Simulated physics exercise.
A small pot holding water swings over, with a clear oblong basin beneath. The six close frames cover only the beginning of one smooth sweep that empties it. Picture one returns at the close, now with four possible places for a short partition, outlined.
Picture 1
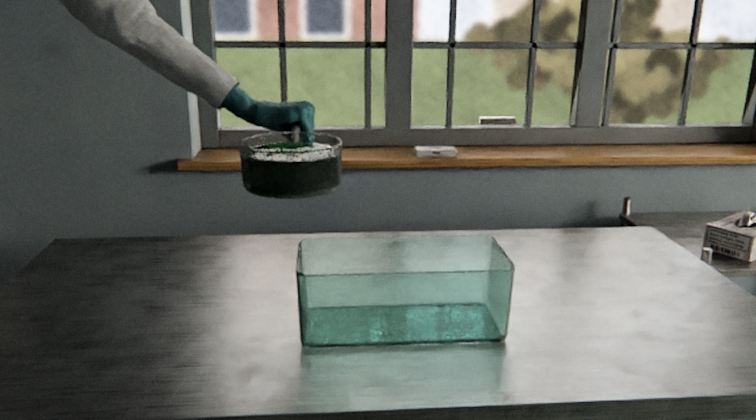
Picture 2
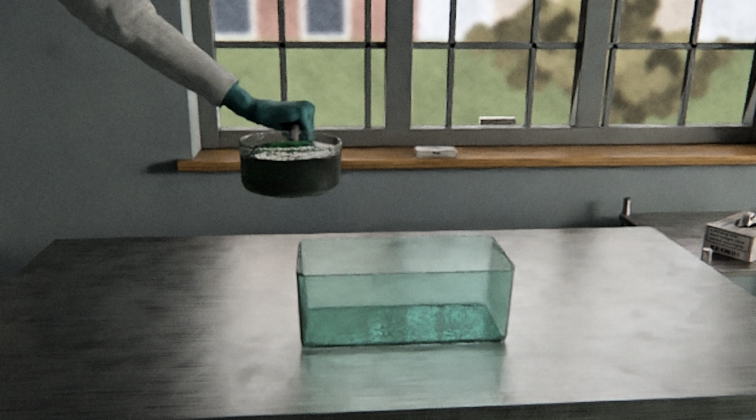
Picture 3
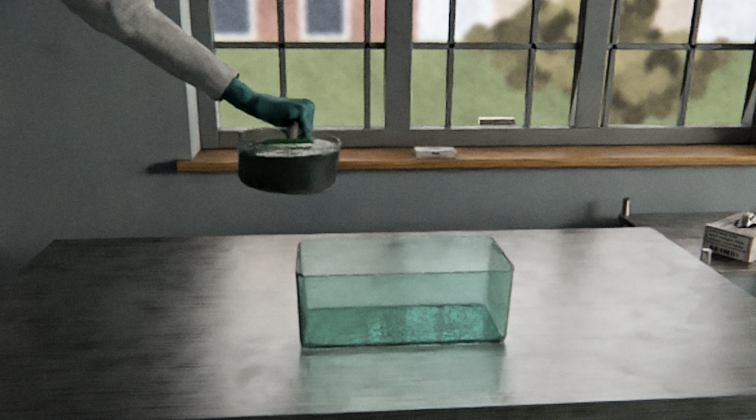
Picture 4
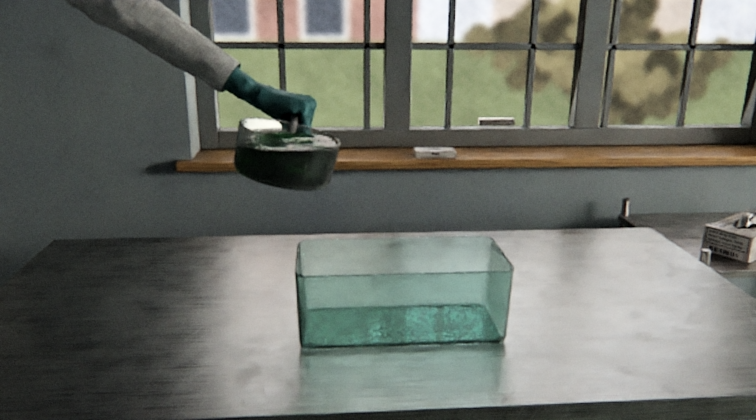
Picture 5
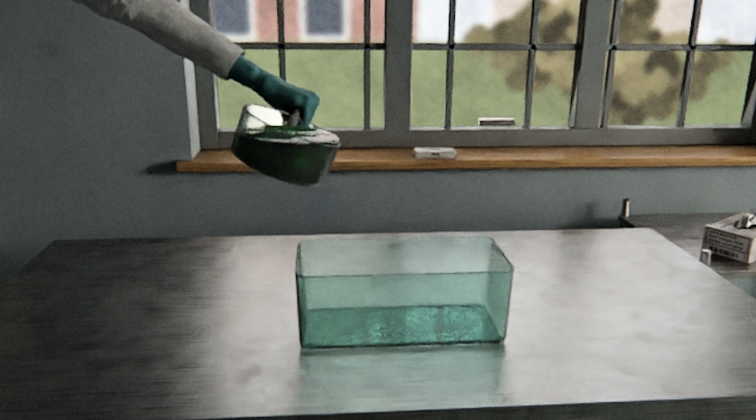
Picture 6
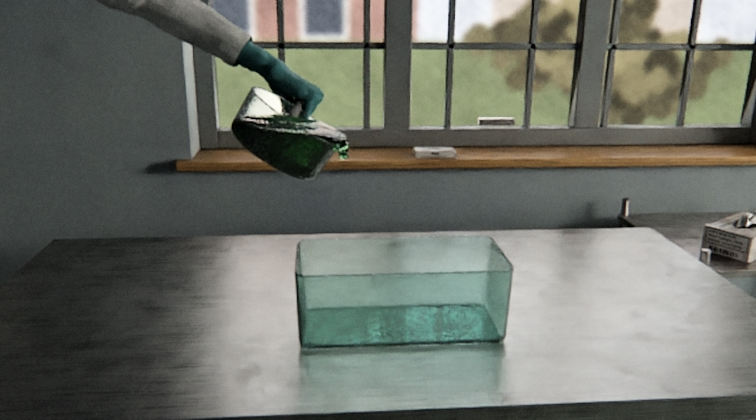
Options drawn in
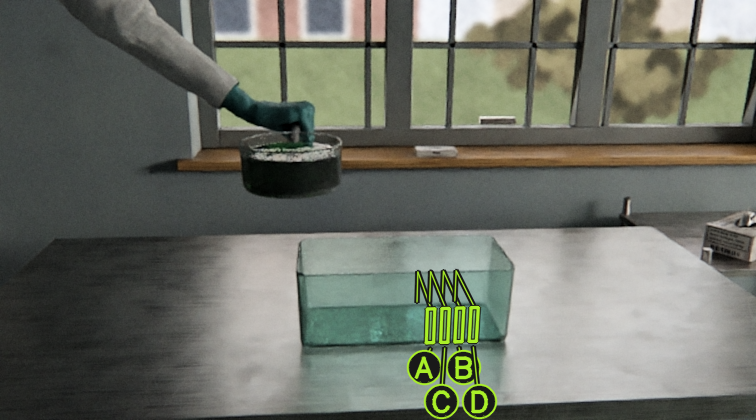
A green-gloved hand held a small round pot of dark green liquid above a clear oblong basin on a table, then tilted it steadily to the right until some liquid slipped over the lip.
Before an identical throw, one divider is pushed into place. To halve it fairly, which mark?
Use position A.
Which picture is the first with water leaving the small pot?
Picture 5.
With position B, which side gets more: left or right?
More ends on the left.
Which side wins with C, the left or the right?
More ends on the left.
On the marked copy, A at (430, 348); B at (459, 347); C at (444, 347); D at (473, 346).
For position A, about 48 % ends left of the wall and 50 % right of it.
For position B, about 92 % ends left of the wall and 4 % right of it; 4 % is lost outside.
For position C, about 75 % ends left of the wall and 22 % right of it; 3 % is lost outside.
For position D, about 94 % ends left of the wall and 4 % right of it.
